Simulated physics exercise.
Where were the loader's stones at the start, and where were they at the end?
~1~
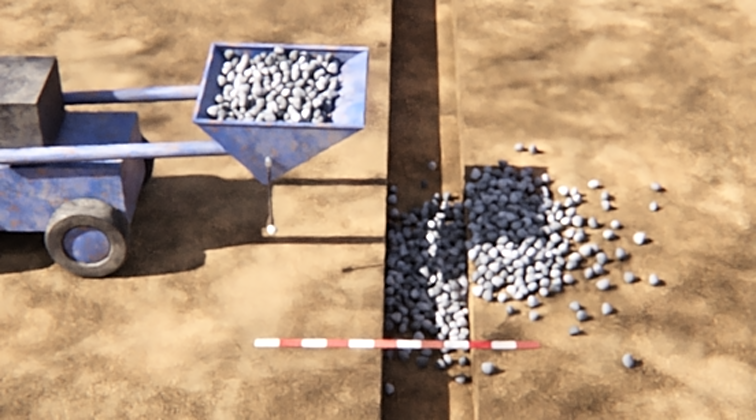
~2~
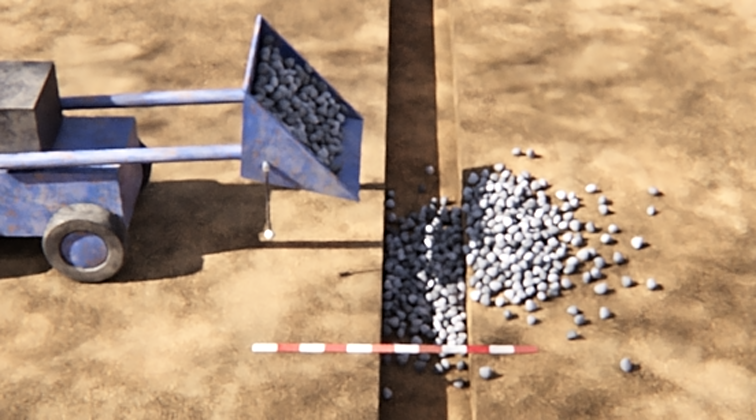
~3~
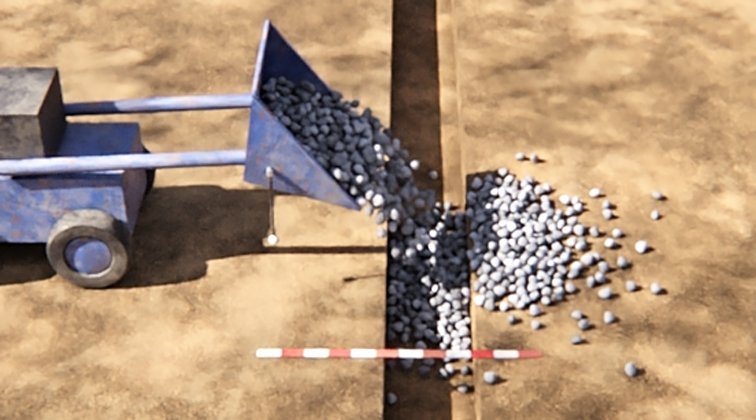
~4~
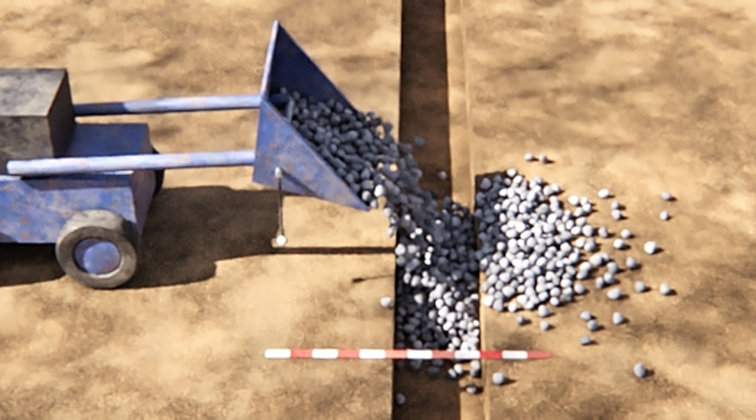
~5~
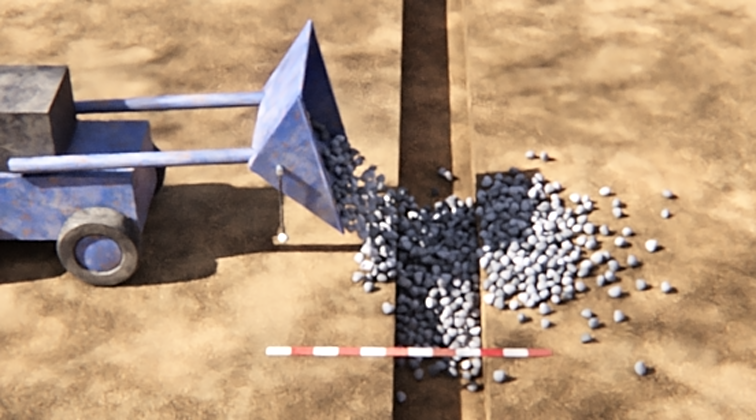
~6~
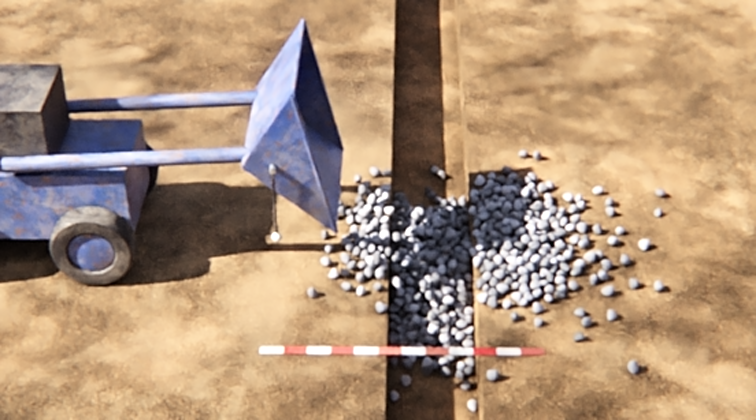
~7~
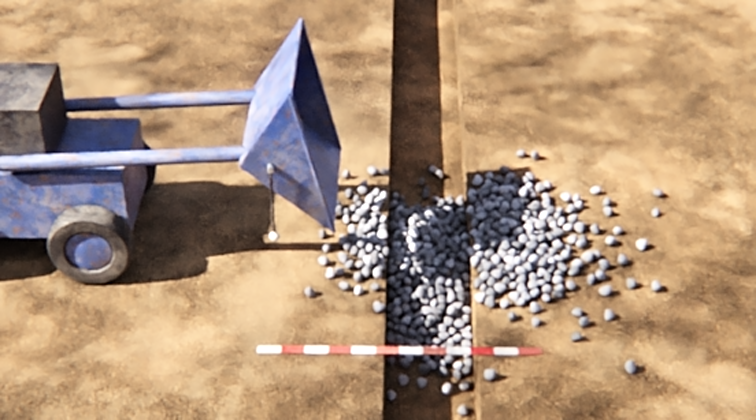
At the start they sat in the raised blue bucket to the left of the trench. By the end they lay lower down and further right, mostly in the trench with some on the ground at its near edge.
